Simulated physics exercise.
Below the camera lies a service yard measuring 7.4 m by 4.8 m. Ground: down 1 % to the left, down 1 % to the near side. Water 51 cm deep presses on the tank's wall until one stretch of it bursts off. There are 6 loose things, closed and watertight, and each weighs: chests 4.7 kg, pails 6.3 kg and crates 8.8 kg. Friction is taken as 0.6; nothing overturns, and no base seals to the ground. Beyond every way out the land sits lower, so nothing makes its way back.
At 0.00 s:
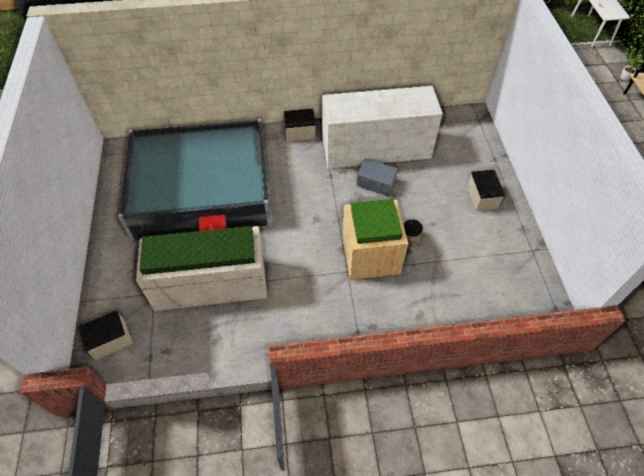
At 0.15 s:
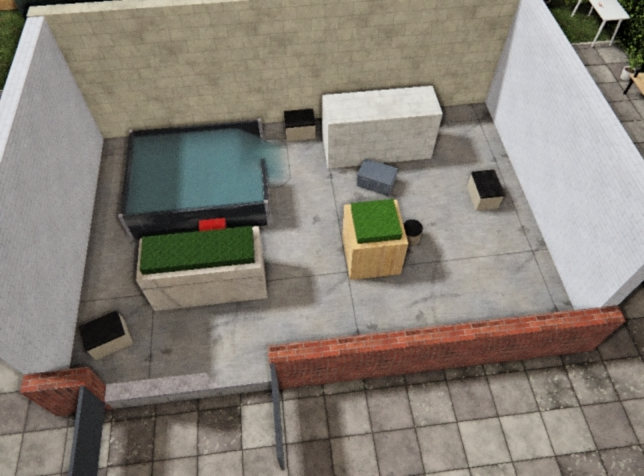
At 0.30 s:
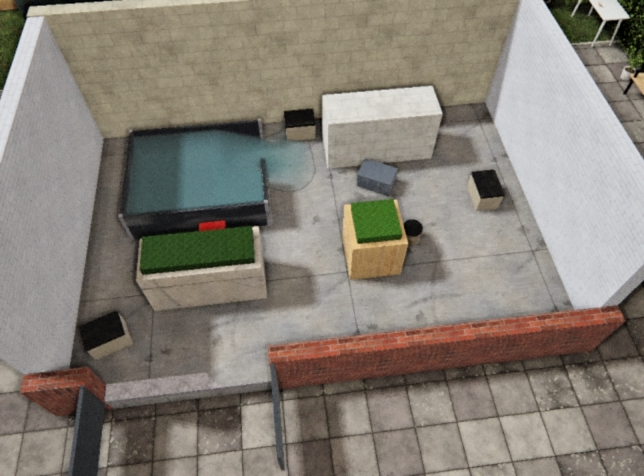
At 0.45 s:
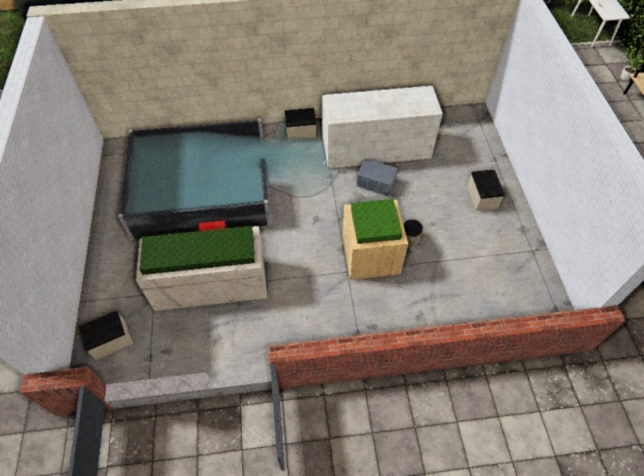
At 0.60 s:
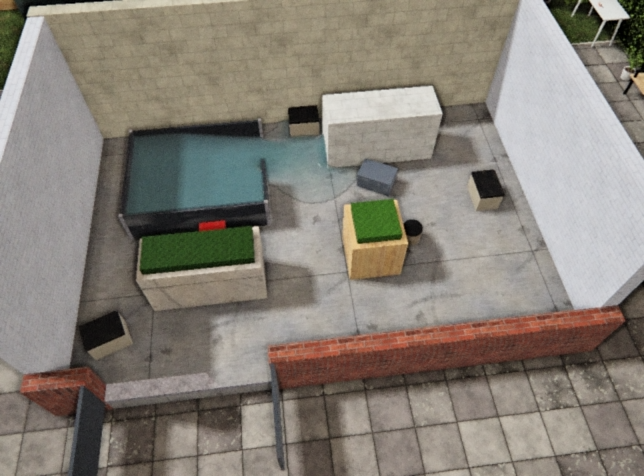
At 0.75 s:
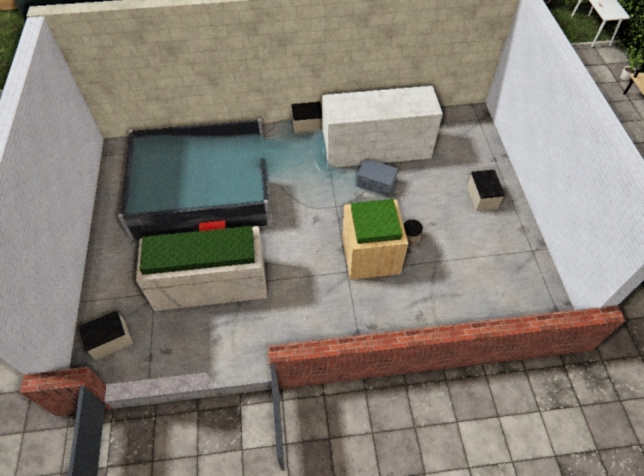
Water spilled from the right side of the dark-edged pool in a walled yard and spread across the paving to the long white block, then the small dark-topped box by the back wall shifted slightly right.
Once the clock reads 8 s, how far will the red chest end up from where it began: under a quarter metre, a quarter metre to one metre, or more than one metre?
Its move will be negligible.
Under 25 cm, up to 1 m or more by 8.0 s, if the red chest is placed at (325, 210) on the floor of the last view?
From that spot, it is pushed far off.
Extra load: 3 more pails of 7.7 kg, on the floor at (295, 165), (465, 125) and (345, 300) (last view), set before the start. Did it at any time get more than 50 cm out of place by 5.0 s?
From first to last: Surpasses it, surpasses it, does not reach it.
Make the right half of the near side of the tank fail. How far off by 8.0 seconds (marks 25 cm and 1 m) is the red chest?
If that happened, the red chest winds up well away.
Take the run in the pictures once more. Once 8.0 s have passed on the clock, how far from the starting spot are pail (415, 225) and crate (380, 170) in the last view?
20 cm and 60 cm, respectively.
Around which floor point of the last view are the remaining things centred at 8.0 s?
They average out to somewhere around (347, 267).
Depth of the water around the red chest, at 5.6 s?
Near 1 cm deep.
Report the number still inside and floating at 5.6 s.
3 at that moment.
After 1.6 s the red chest is near (213, 236), 0.1 m from its start, aground; 0 of 6 are out; 1 afloat.
After 3.6 s the red chest is near (213, 236), 0.1 m from its start, aground; 0 of 6 are out; 2 afloat.
After 5.6 s the red chest is near (213, 236), 0.1 m from its start, aground; 0 of 6 are out; 3 afloat.
After 8.0 s the red chest is near (213, 236), 0.1 m from its start, aground; 0 of 6 are out; 3 afloat.
